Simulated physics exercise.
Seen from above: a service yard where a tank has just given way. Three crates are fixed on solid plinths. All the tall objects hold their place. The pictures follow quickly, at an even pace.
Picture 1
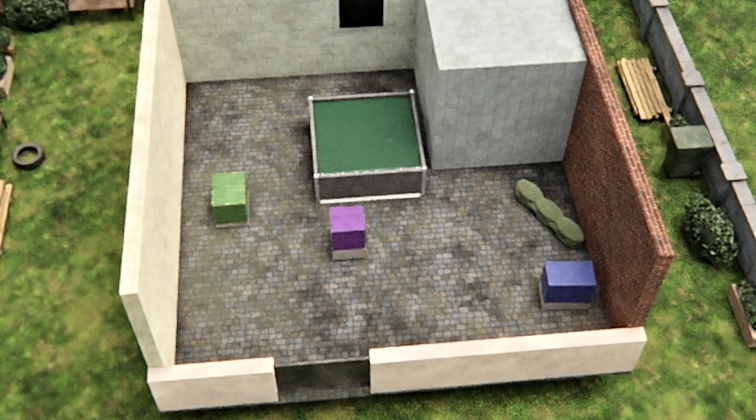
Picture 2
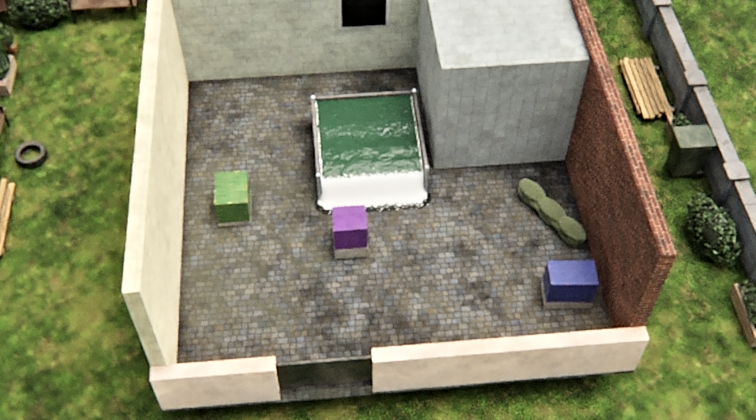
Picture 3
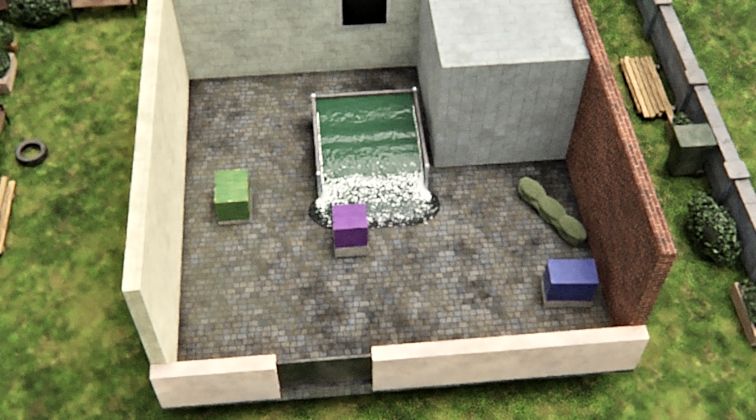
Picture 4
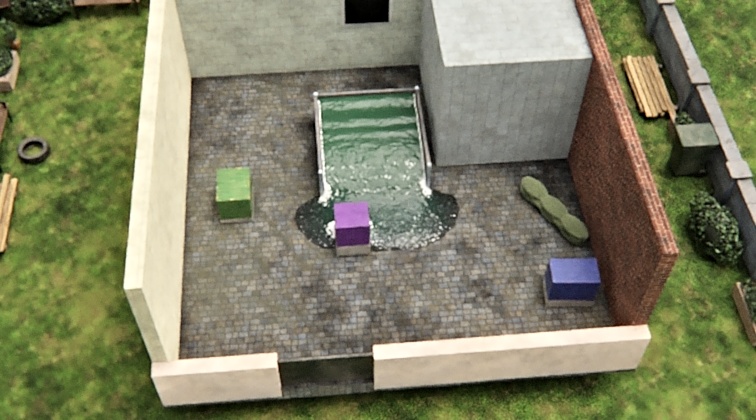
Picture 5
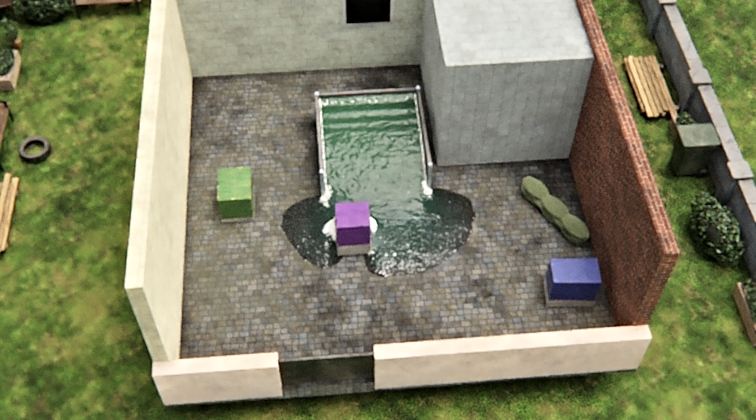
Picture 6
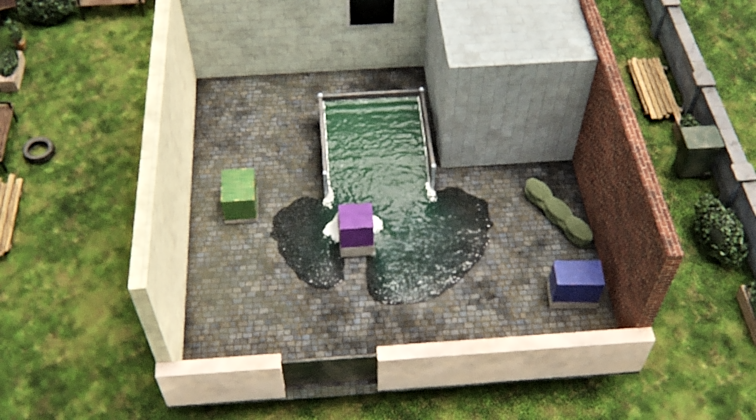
The clip shows a walled, paved yard from above, where green water pours from the front of a rectangular tank, surrounds a purple block and spreads outward across the paving, while the green and blue blocks stay in place.
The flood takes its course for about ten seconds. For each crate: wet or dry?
The green crate is wetted; the purple crate is wetted; the blue crate is wetted.
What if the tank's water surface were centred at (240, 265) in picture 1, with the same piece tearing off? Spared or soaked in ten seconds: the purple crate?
My reading: Purple crate is safe.
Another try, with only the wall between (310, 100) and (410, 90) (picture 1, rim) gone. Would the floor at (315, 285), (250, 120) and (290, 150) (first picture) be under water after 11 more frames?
In turn: Clear, awash, clear.
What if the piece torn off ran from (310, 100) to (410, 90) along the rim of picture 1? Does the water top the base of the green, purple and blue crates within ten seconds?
Then: Green crate ends up wet, purple crate is safe, blue crate escapes it.
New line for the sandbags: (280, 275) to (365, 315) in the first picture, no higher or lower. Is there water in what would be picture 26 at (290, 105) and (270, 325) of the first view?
One after the other: No water, awash.
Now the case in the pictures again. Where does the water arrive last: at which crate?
Last comes the blue one.
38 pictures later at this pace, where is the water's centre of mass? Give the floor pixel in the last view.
Around (392, 272).
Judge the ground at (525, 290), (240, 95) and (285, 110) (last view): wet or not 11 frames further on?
One after the other: Covered, dry, free of water.
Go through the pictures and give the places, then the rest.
In the first picture, still water in the tank at (366, 136).
In the second picture, water pours out at (373, 187) and has run to (318, 203).
In the third picture, the front is at (434, 211), out from the gap at (373, 187).
In the fourth picture, the front is at (448, 225), out from the gap at (375, 186).
In the fifth picture, water pours out at (376, 186) and has run to (444, 256).
In the sixth picture, the front is at (422, 297), out from the gap at (379, 188).
A moment on, water covers 35 % of the floor; the green crate water round its plinth, the purple crate water round its plinth, the blue crate not reached.
Next, water covers 55 % of the floor; the green crate water round its plinth, the purple crate water round its plinth, the blue crate water round its plinth.
Then, water covers 60 % of the floor; the green crate water round its plinth, the purple crate water round its plinth, the blue crate water round its plinth.
Later, water covers 75 % of the floor; the green crate water round its plinth, the purple crate water round its plinth, the blue crate water round its plinth.
In the end, water covers 95 % of the floor; the green crate was topped, the purple crate was topped, the blue crate was topped.
